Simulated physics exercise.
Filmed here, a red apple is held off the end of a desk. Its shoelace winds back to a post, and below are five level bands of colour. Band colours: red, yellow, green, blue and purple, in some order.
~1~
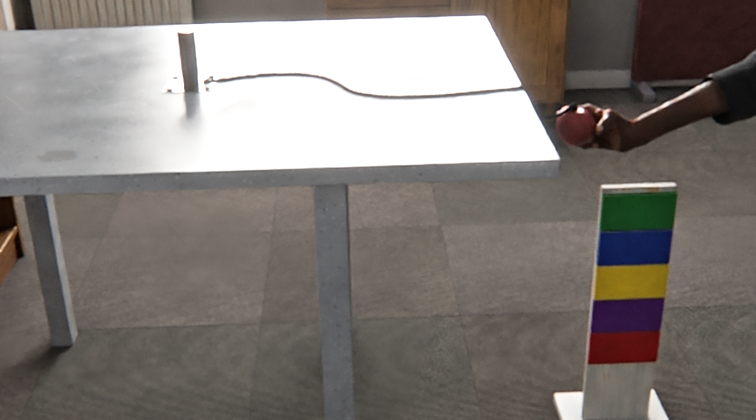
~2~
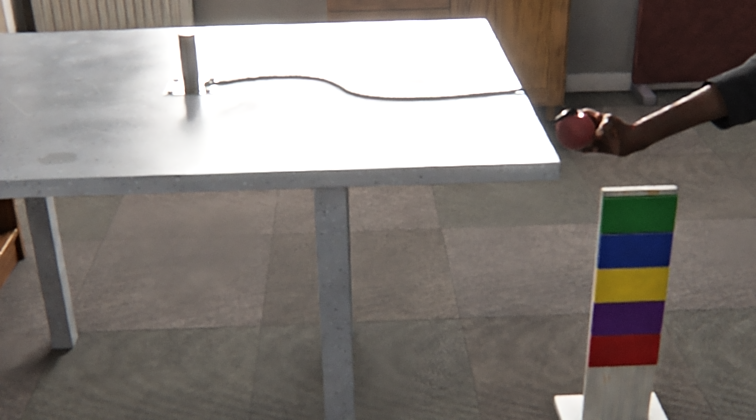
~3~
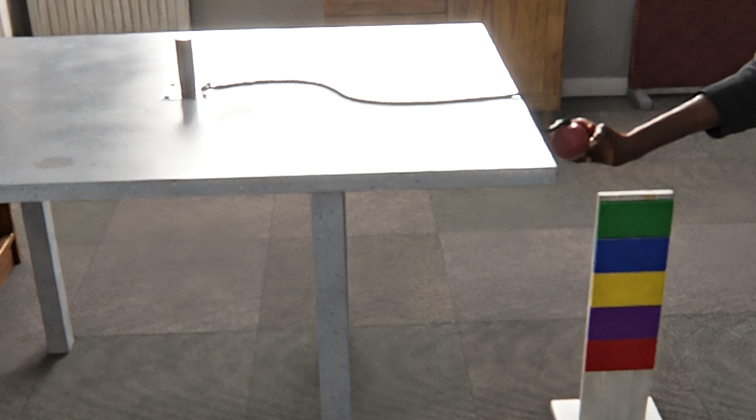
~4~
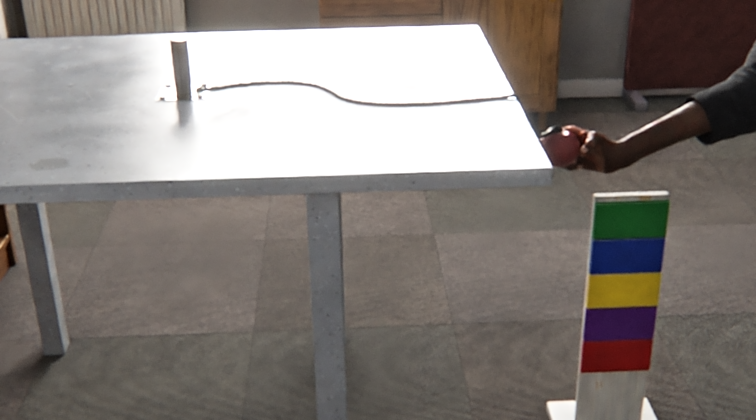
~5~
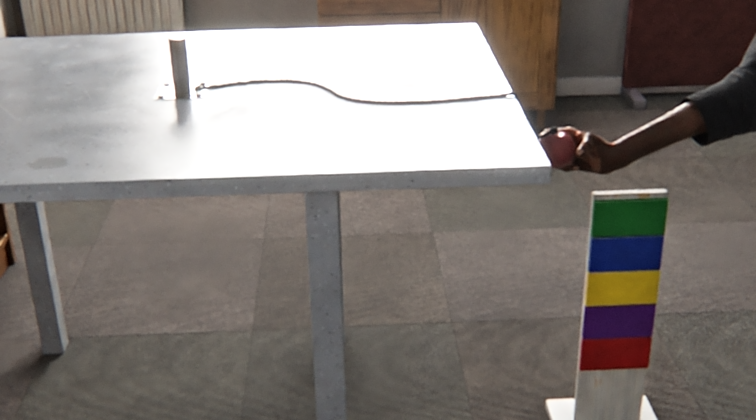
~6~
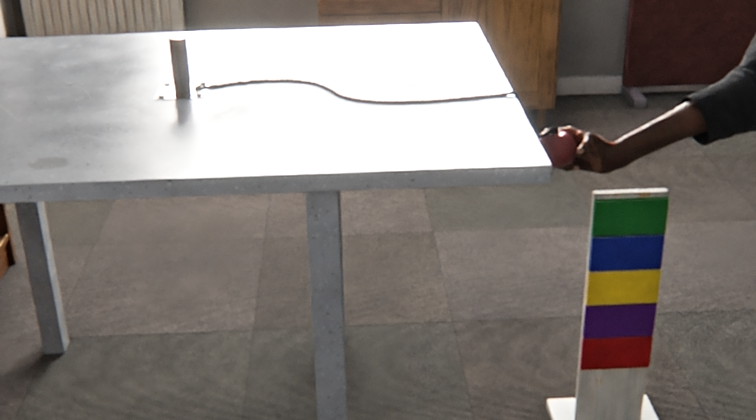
To begin with, a hand at the right holds a red apple just off the edge of a desk, above a board of coloured bands, with a shoelace winding back to a post. The hand then moves the apple slightly left and down, closer to the desk's corner, and afterwards stays nearly still.
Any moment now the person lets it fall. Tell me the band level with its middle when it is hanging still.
That is the green band.
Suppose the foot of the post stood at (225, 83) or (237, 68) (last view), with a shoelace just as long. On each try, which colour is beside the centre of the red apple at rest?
One after the other, blue; blue.
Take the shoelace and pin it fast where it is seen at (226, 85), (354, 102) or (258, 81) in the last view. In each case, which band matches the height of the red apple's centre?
Try one: Green. Try two: Higher than all five. Try three: Green.
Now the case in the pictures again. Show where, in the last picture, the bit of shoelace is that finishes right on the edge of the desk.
You'll find it close to (478, 97).
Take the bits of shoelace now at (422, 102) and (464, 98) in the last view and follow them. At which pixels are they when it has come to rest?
End positions: About (459, 88) and about (501, 88).
Soon after, apple near (480, 204); level with green.
Then, apple near (505, 216); level with green.
At rest, apple near (503, 215); level with green. At green.
